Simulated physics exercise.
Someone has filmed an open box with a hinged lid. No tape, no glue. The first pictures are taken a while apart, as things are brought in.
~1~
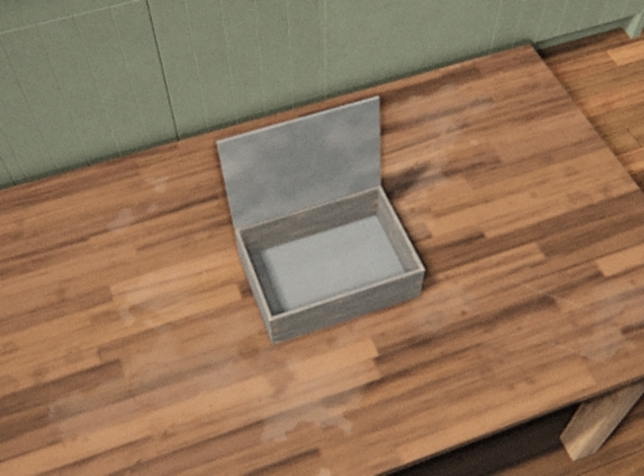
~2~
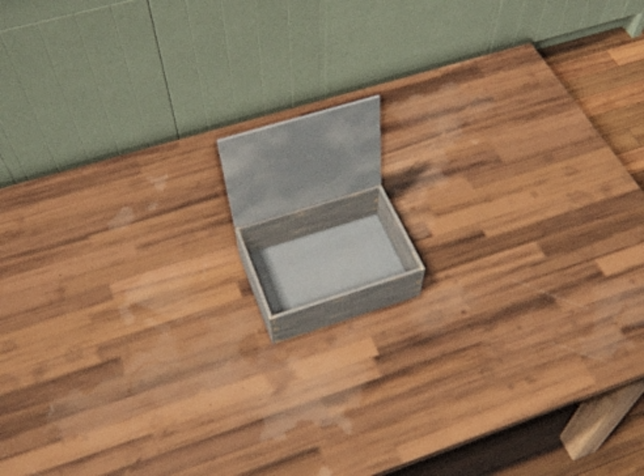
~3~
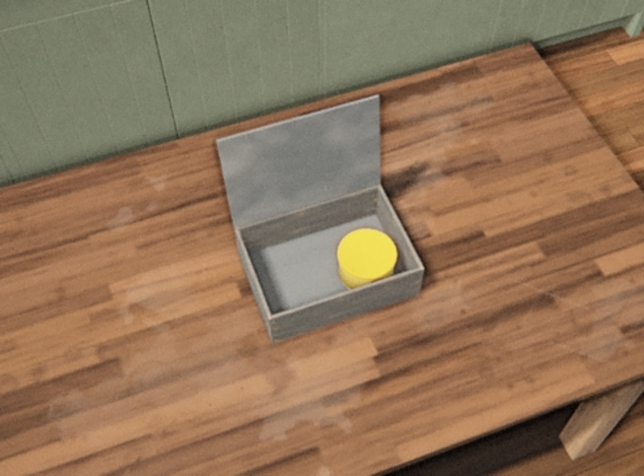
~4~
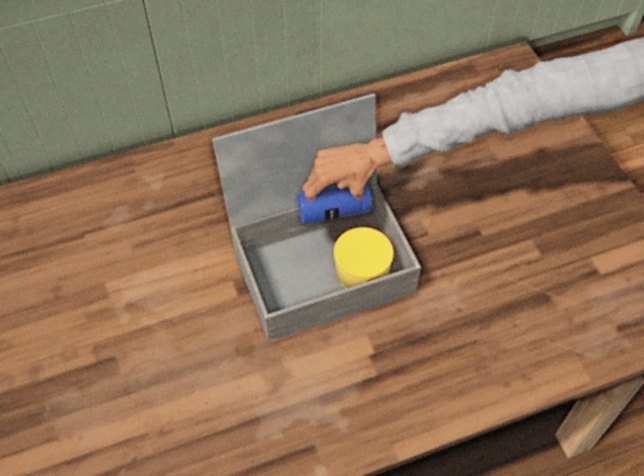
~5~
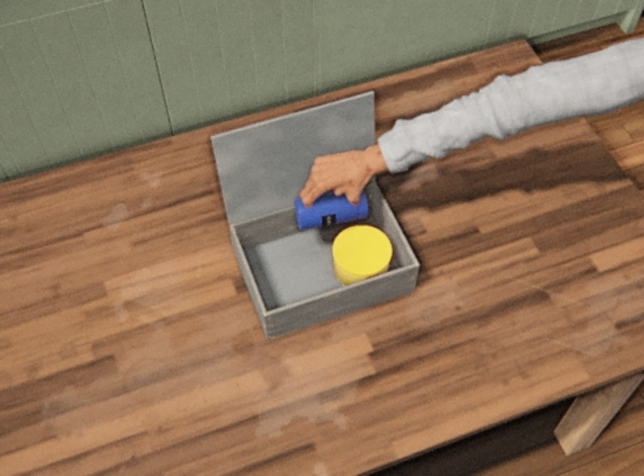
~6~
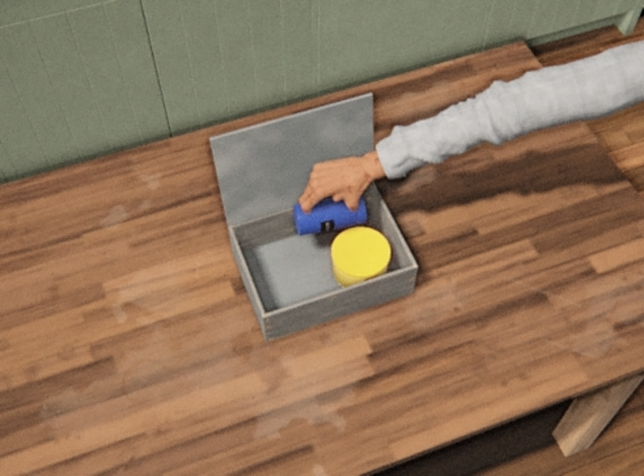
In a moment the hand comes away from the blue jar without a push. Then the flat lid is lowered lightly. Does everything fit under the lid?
In the end the lid closes.
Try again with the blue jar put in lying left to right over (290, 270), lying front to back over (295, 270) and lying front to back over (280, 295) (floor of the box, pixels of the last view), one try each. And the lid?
In the first case it shuts flat; in the second case it shuts flat; in the third case it sits on the rim.
Then, 1.40 s past the last view, lid 80° above the rim; blue jar displaced about its own width near (335, 230).
Then, 1.80 s past the last view, lid 35° above the rim; blue jar displaced about its own width near (335, 230).
Finally, lid shut; moved from the start, blue jar; yellow tub still in place. Final places as the last picture's camera would see them, blue jar near (335, 230).
